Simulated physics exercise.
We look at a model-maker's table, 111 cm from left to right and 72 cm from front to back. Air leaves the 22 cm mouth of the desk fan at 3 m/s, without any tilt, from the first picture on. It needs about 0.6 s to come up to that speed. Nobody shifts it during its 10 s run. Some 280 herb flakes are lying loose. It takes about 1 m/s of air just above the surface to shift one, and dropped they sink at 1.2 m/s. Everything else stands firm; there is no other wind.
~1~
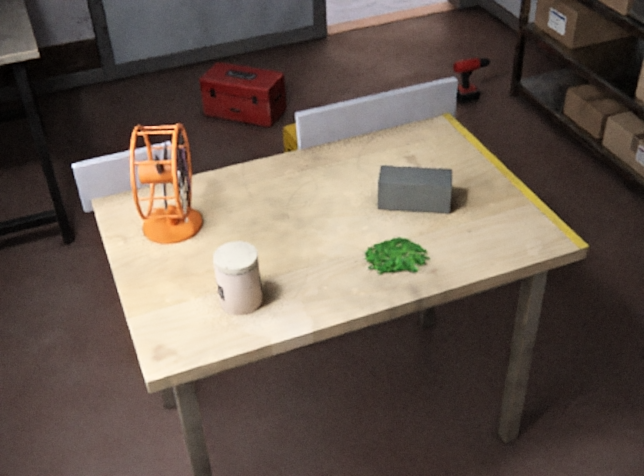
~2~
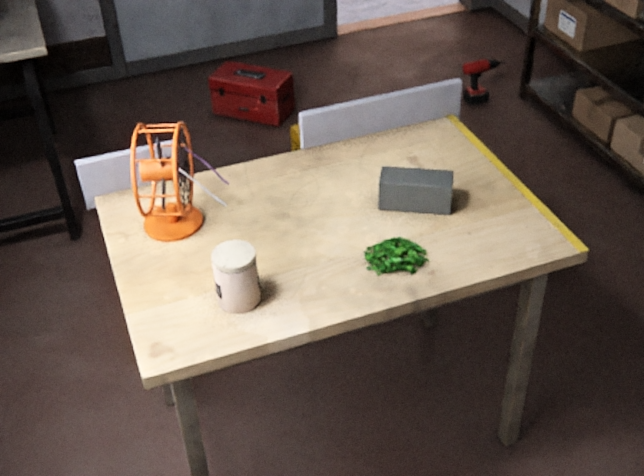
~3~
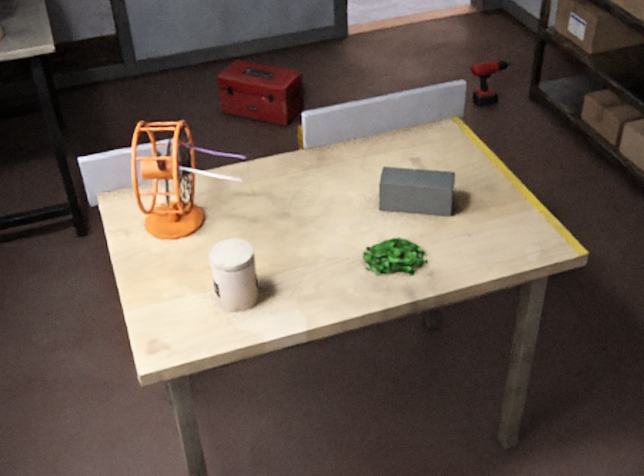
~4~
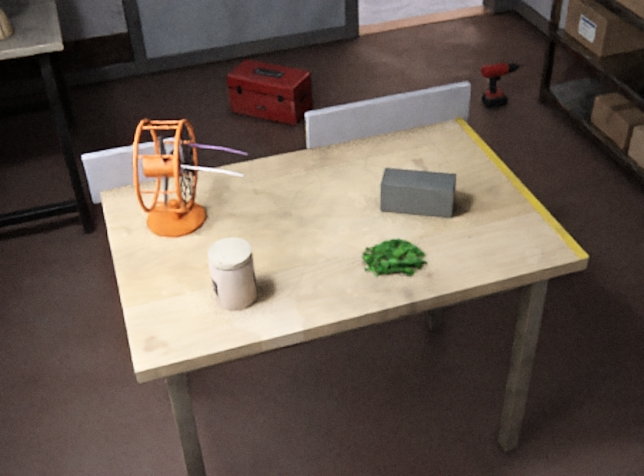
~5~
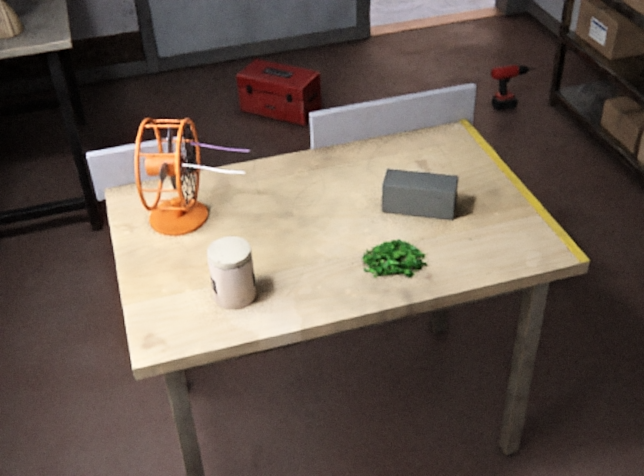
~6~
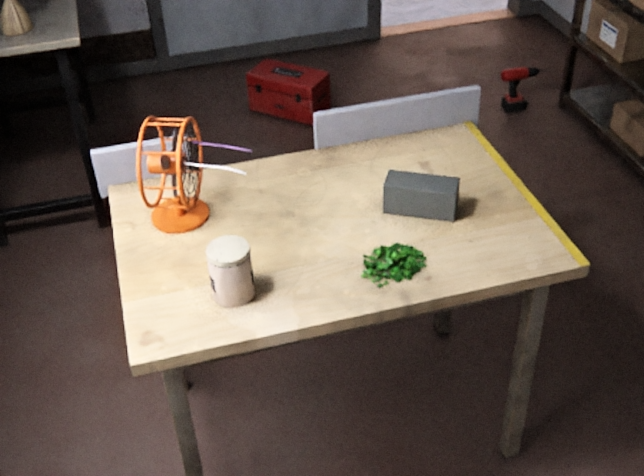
At the start, an orange desk fan, a lidded jar, a grey block and a pile of green flakes sit on a wooden table. Pale streamers then lift and stretch out rightward from the fan as the view slowly shifts, and finally the pile loosens and spreads slightly.
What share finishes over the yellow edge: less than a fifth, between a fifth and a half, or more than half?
The share over the yellow edge is under a fifth.
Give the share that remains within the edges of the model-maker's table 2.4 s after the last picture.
Near 4 %.
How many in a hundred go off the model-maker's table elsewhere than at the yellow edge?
About 100 %.
Then, 1.2 s after the last picture, 0 % are over the yellow edge; 100 % have settled or left.
Then, 2.4 s after the last picture, 0 % are over the yellow edge; 100 % have settled or left.
Then, 4.7 s after the last picture, 0 % are over the yellow edge; 100 % have settled or left.
Then, 9.2 s after the last picture, at the end, 0 % are over the yellow edge.
